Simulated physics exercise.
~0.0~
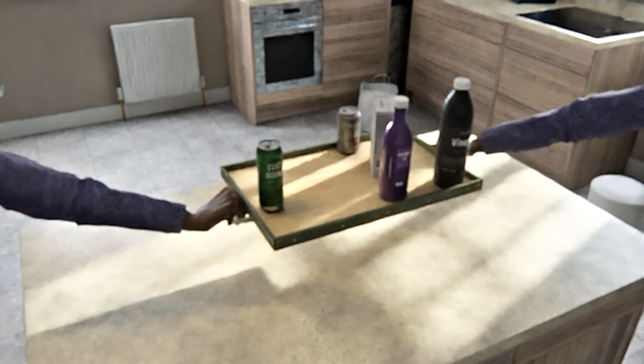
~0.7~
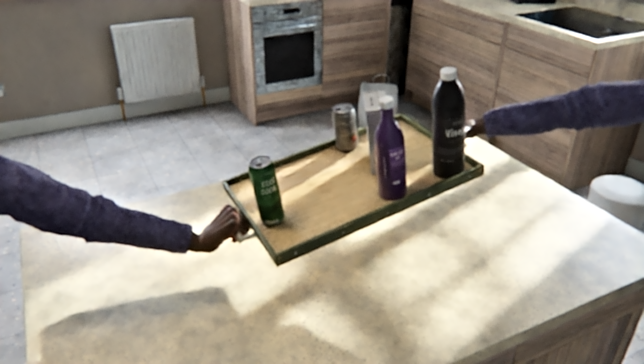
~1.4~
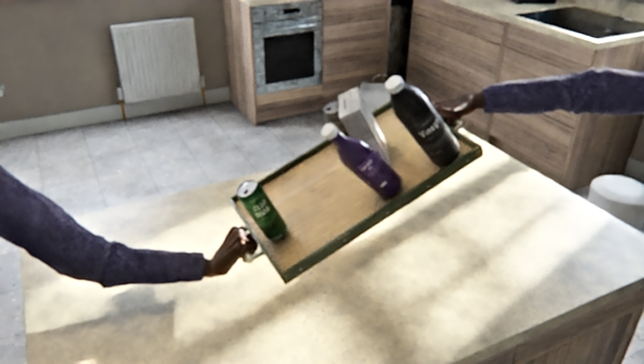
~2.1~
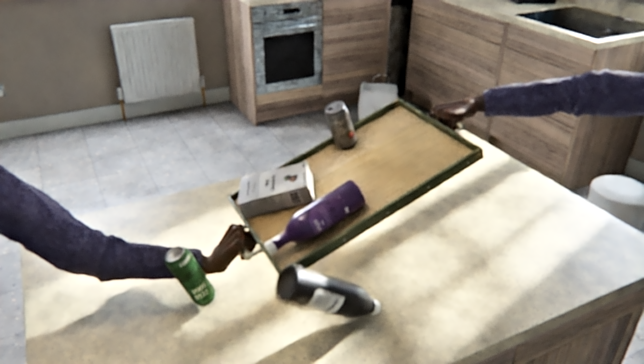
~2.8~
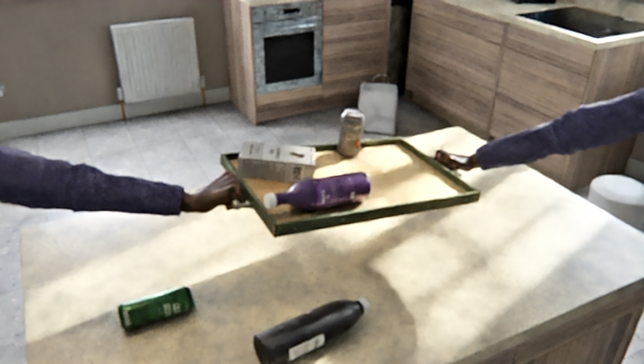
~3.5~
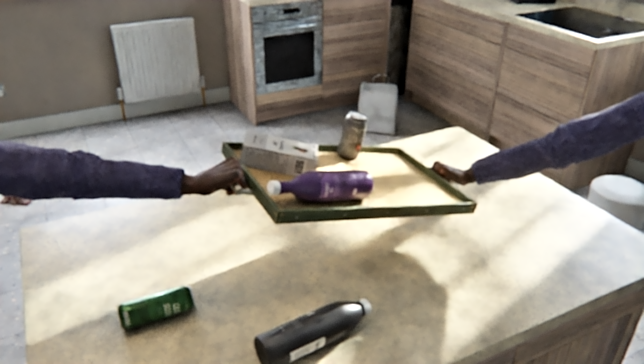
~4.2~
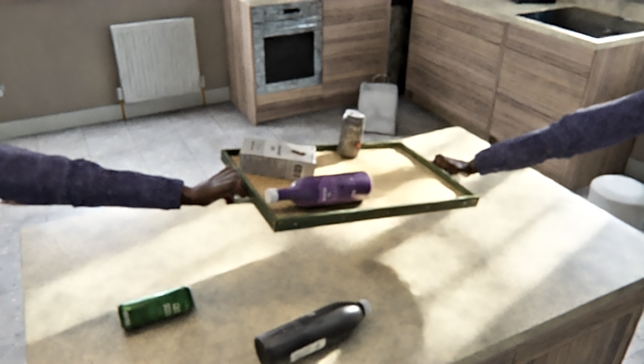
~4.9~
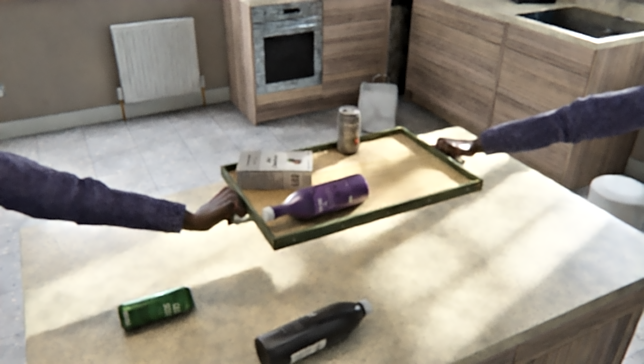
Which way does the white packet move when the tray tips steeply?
The white packet moves to the left, ending up on its side near the left end of the tray.
